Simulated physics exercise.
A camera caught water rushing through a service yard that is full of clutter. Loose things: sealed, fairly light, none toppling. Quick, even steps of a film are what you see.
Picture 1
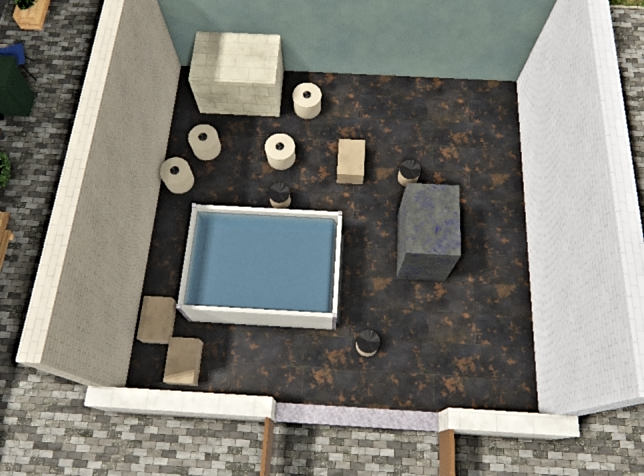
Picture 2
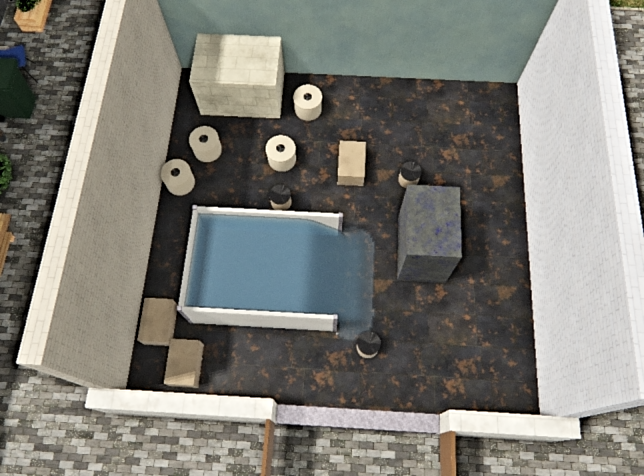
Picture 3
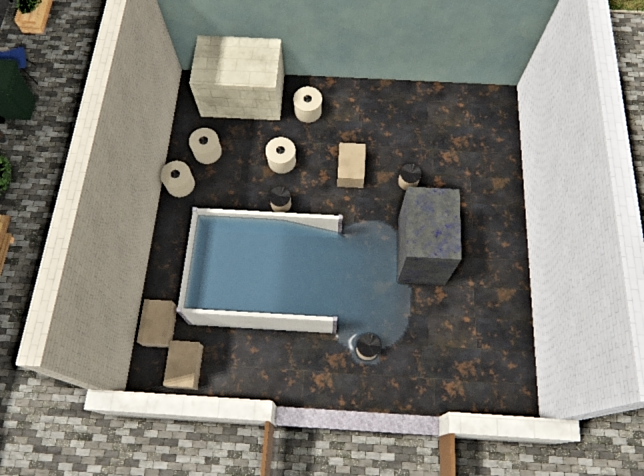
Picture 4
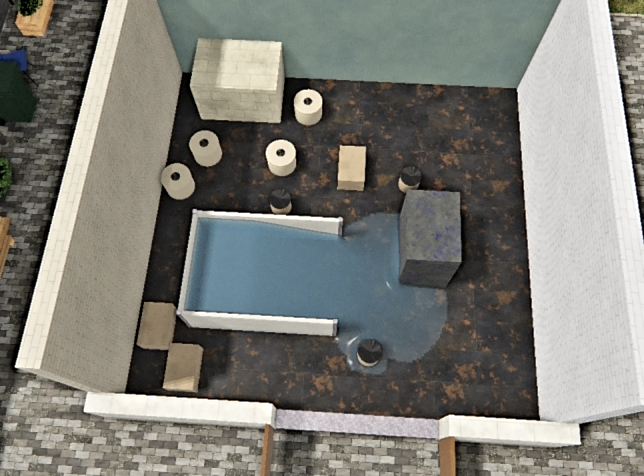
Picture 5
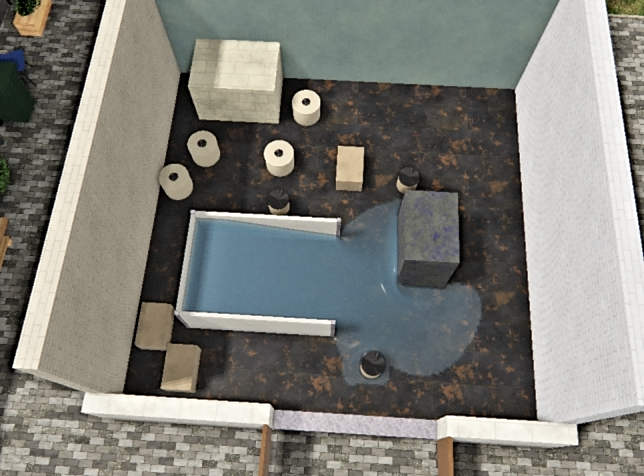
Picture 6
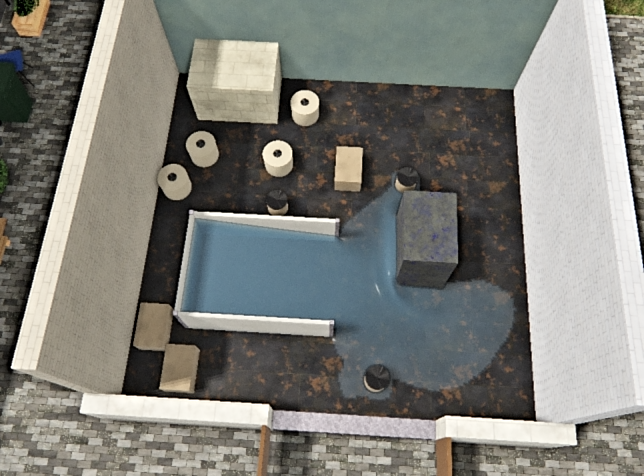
Water pours from the open right side of a white tank and spreads around a gray block, nudging a dark pail slightly.
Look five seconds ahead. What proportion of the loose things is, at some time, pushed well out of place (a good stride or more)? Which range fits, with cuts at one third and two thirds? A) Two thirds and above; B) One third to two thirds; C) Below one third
Below one third (C).
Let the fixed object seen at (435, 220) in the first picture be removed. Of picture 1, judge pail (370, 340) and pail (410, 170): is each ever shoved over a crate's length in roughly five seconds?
In order: Went the distance, then went the distance.
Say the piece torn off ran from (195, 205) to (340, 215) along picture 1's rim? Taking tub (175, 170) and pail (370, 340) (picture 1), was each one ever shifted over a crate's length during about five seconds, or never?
First beyond that mark, then under that mark.
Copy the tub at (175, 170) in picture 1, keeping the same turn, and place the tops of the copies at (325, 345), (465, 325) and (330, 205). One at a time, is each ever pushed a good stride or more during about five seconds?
Going by the order given: Stays in place, travels that far, stays in place.
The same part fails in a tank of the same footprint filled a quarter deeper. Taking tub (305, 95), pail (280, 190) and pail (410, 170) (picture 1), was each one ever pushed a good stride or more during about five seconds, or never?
Object 1: Didn't cover it. Object 2: Didn't cover it. Object 3: Covered it.
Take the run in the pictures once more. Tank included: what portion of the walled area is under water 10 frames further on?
Some 55 per cent.
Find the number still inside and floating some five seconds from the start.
2.
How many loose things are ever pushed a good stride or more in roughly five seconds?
3.
A moment on, 1 of 10 are well off their spots; 0 afloat.
Next, 2 of 10 are well off their spots; 0 afloat.
Later, 3 of 10 are well off their spots; 1 afloat.
In the end, 3 of 10 are well off their spots, and 3 have been at some point; 2 afloat.
